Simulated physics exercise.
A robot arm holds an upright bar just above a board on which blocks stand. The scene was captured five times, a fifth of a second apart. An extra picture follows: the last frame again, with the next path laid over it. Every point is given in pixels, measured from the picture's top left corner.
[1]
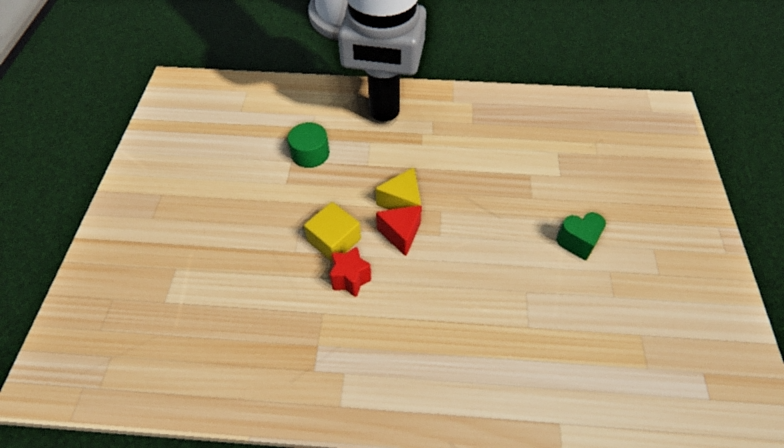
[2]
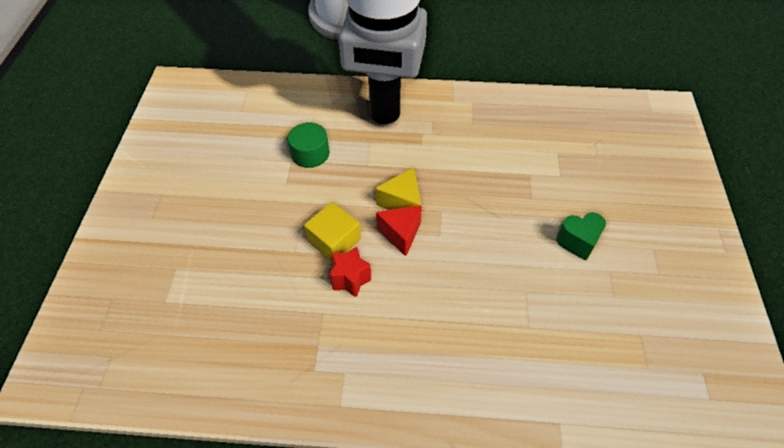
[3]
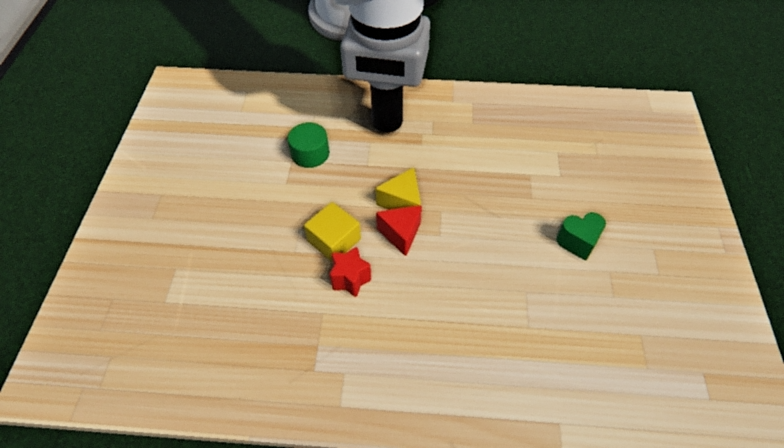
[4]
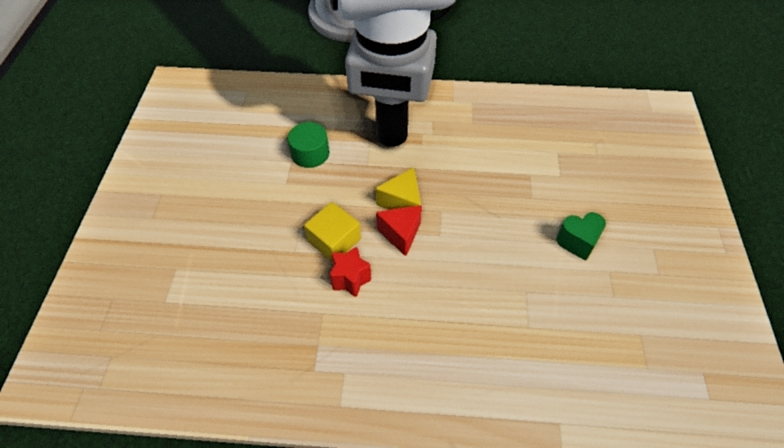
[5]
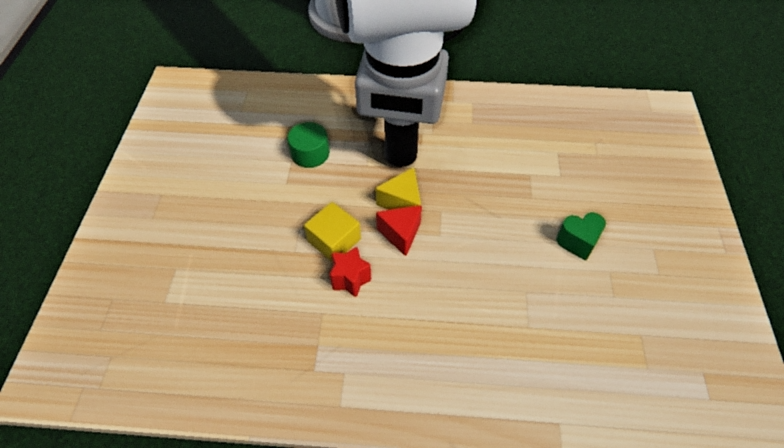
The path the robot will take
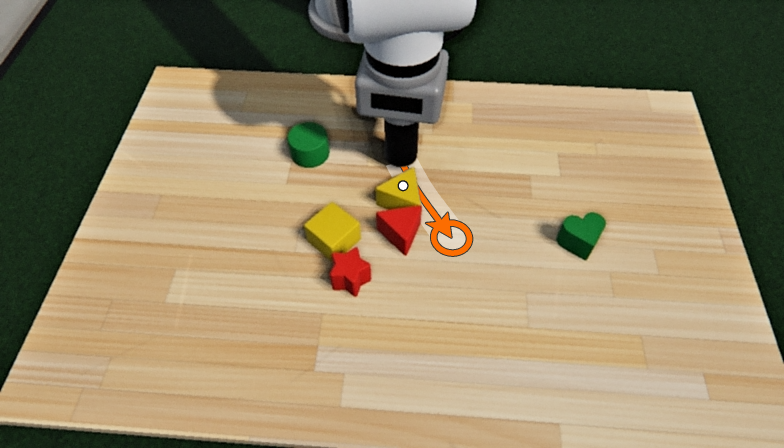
A robot arm holding an upright black bar reaches in from the top over a pale wooden board on a dark green surface, seen from above at an angle. A green round block, yellow and red triangles, a yellow square and a red star sit around the left and centre, with a green heart at right. The bar, nearly still at first, moves down and slightly right towards the yellow triangle, while the blocks and camera stay still.
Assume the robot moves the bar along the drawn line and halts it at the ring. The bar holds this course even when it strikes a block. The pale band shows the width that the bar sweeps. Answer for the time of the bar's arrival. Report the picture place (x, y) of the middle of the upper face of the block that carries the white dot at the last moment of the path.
The spot you're after is about (425, 236) in the image.
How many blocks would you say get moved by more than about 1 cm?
It's going to be two.
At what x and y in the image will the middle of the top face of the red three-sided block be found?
The middle of its upper face will lie at (388, 238).
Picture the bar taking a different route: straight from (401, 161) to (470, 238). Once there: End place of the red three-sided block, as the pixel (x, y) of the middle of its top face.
I think it will end close to (390, 234).
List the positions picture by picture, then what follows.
Lower end of the bar (385, 111), tops of blocks, red three-sided block (401, 219), yellow three-sided block (403, 186), in the first picture.
Bar (385, 114), blocks as before, in the second picture.
Bar (387, 122), blocks as before, in the third picture.
Bar (392, 135), blocks as before, in the fourth picture.
Bar (401, 155), red three-sided block (401, 219), yellow three-sided block (403, 186), in the fifth picture.
The drawn path runs from (401, 161) over (423, 198) to (452, 238); the dot is on the yellow three-sided block.
On the path given first. One third of the way, bar (415, 180); red three-sided block (398, 227), turned 35° clockwise; yellow three-sided block (407, 199), turned 15° clockwise.
Two thirds of the way, bar (433, 206); red three-sided block (392, 235), turned 80° clockwise; yellow three-sided block (416, 219), turned 45° clockwise.
At the end, bar (452, 232); red three-sided block (388, 238), turned 100° clockwise; yellow three-sided block (425, 236), turned 85° clockwise.
